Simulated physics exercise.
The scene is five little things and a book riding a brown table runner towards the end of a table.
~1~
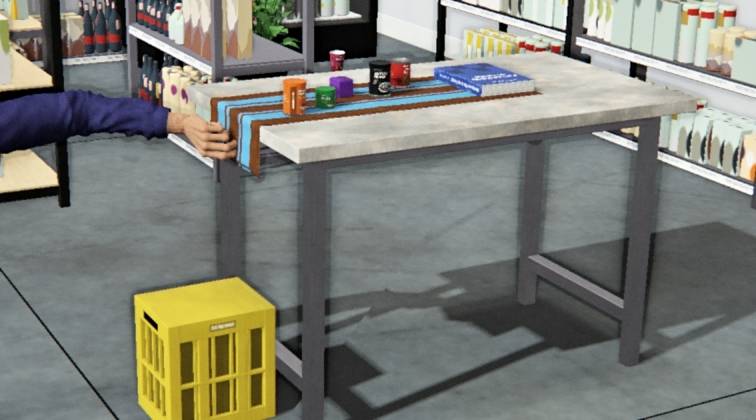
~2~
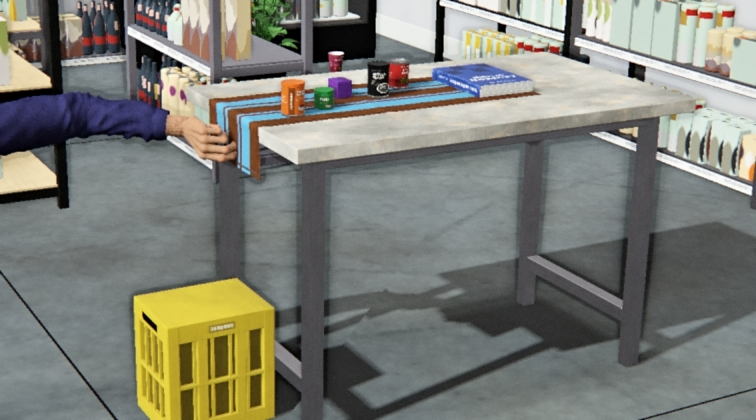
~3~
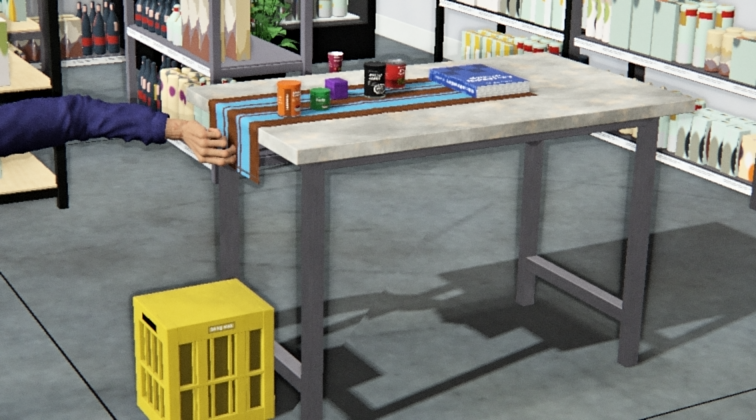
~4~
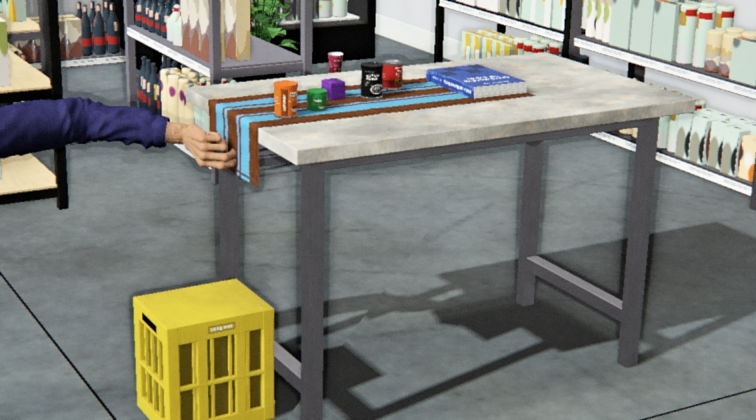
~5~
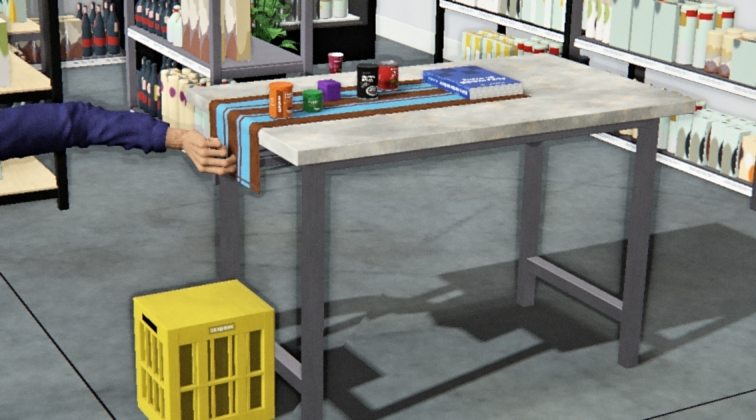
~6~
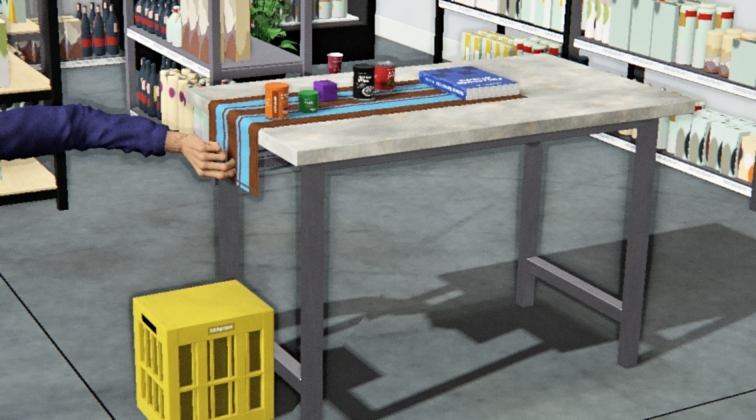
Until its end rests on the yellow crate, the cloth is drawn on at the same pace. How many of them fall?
The count that falls away is going to be three.
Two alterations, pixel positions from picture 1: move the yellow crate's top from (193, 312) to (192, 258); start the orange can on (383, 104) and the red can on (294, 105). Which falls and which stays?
The orange can stays put, the red can is lost.
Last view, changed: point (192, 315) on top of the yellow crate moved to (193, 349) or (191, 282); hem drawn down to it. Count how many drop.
In that case 4 and 2.
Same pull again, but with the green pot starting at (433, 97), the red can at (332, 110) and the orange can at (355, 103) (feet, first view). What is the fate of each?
The green pot ends up still aboard, the red can ends up knocked off, the orange can ends up knocked off.
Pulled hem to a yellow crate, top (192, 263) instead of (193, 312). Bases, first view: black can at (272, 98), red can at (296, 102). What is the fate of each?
Observed: Black can departs; red can departs.
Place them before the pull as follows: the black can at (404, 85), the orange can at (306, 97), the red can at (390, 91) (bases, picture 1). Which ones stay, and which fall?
The black can? It stays where it is. The orange can tips off, and the red can stays where it is.
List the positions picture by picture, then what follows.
In the first picture, hem (260, 179); orange can (295, 81); green pot (326, 88); purple cube (342, 78); black can (380, 62); red can (401, 60); top of the crate (193, 312).
In the second picture, hem (261, 180); orange can (293, 82).
In the third picture, hem (259, 184); green pot (320, 90).
In the fourth picture, hem (259, 188); purple cube (333, 80); top of the crate (192, 314).
In the fifth picture, hem (260, 194); black can (368, 65).
In the sixth picture, hem (259, 198); orange can (277, 85); green pot (308, 92); purple cube (325, 82); black can (364, 66); red can (385, 63).
Soon after, hem near (232, 214); all still up.
Then, hem near (231, 260); orange can and green pot gone.
Further on, hem on the crate; orange can, green pot and purple cube gone.
At rest, hem on the crate; orange can, green pot and purple cube gone. The table loses three.
